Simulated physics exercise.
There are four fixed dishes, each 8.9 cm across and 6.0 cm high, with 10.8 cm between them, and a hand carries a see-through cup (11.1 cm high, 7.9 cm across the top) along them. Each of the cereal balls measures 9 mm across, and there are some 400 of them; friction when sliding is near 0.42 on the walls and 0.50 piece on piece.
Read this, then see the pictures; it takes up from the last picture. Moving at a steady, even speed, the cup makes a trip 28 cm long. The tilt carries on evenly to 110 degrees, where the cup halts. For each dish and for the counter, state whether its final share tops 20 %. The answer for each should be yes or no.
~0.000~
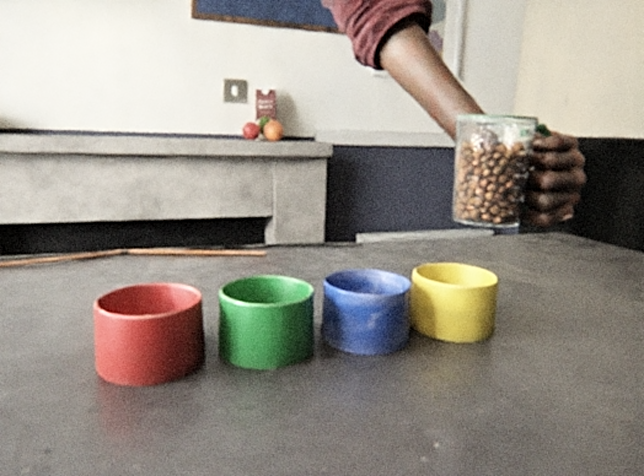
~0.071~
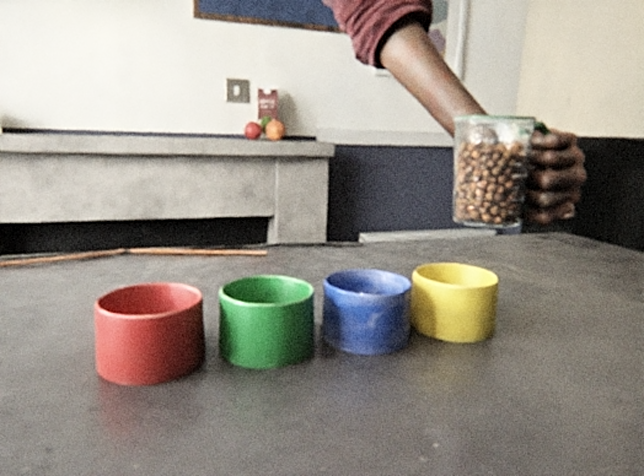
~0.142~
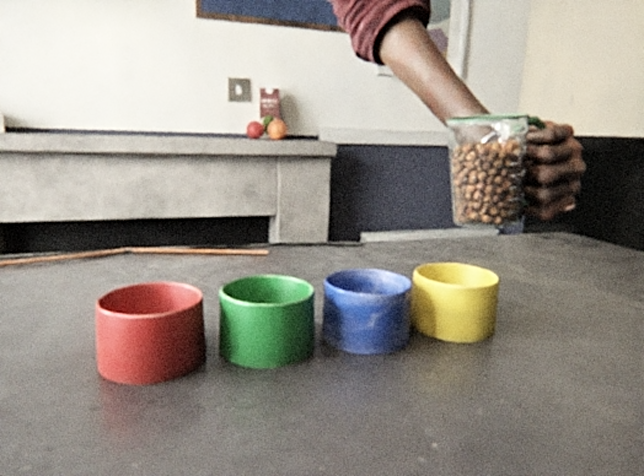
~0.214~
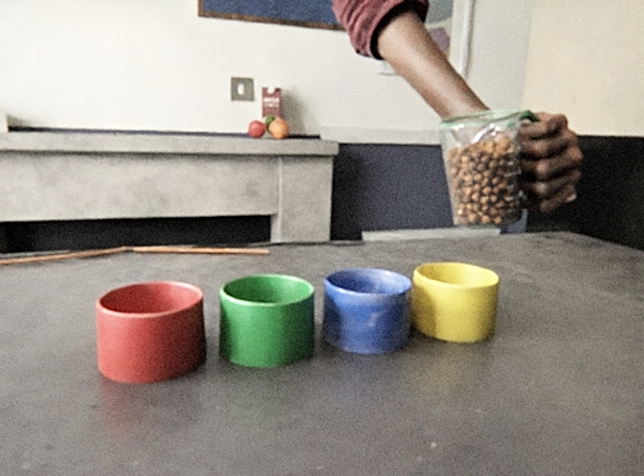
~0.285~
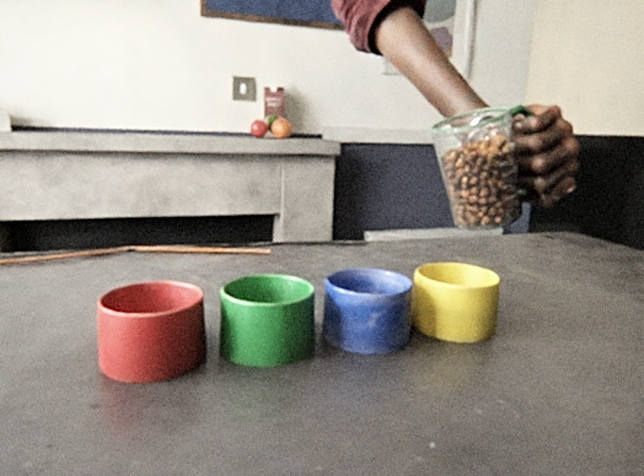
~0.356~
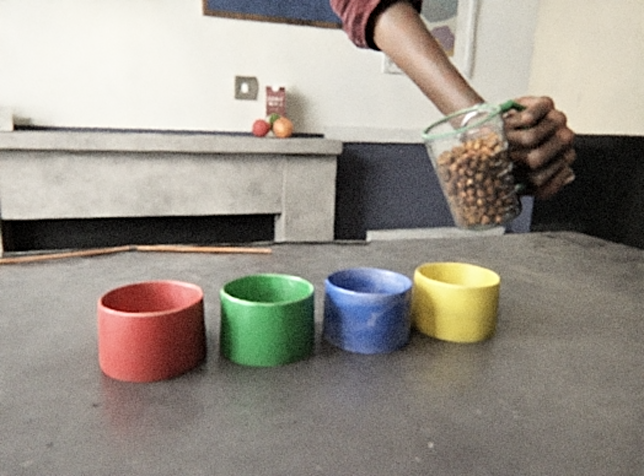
Red - no, blue - no, green - yes, yellow - no, counter - yes.
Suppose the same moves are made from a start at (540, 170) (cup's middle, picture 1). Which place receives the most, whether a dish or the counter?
Biggest portion: Blue.
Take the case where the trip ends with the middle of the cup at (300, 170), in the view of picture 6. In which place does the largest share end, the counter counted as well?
Result: Biggest portion at green.
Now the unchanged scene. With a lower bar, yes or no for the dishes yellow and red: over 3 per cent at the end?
With yellow that fails, while with red that fails.
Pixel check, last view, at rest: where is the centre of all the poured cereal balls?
Look around (275, 328) in the last picture.
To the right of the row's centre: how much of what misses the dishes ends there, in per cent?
Share: About 40 in a hundred.
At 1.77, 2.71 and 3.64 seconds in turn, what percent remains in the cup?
35, 0, 0.
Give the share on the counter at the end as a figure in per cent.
About 25 %.
Then, at 1.77 s, tilt 110 degrees; cup holds 35 %, blue 10 %, green 25 %.
After 2.71 s, tilt 110 degrees; cup holds 0 %, blue 10 %, green 65 %.
After 3.64 s, tilt 110 degrees; cup holds 0 %, blue 10 %, green 65 %.
By 3.9 s all is still; red 0 %, blue 10 %, green 65 %, yellow 0 %, counter 25 %.
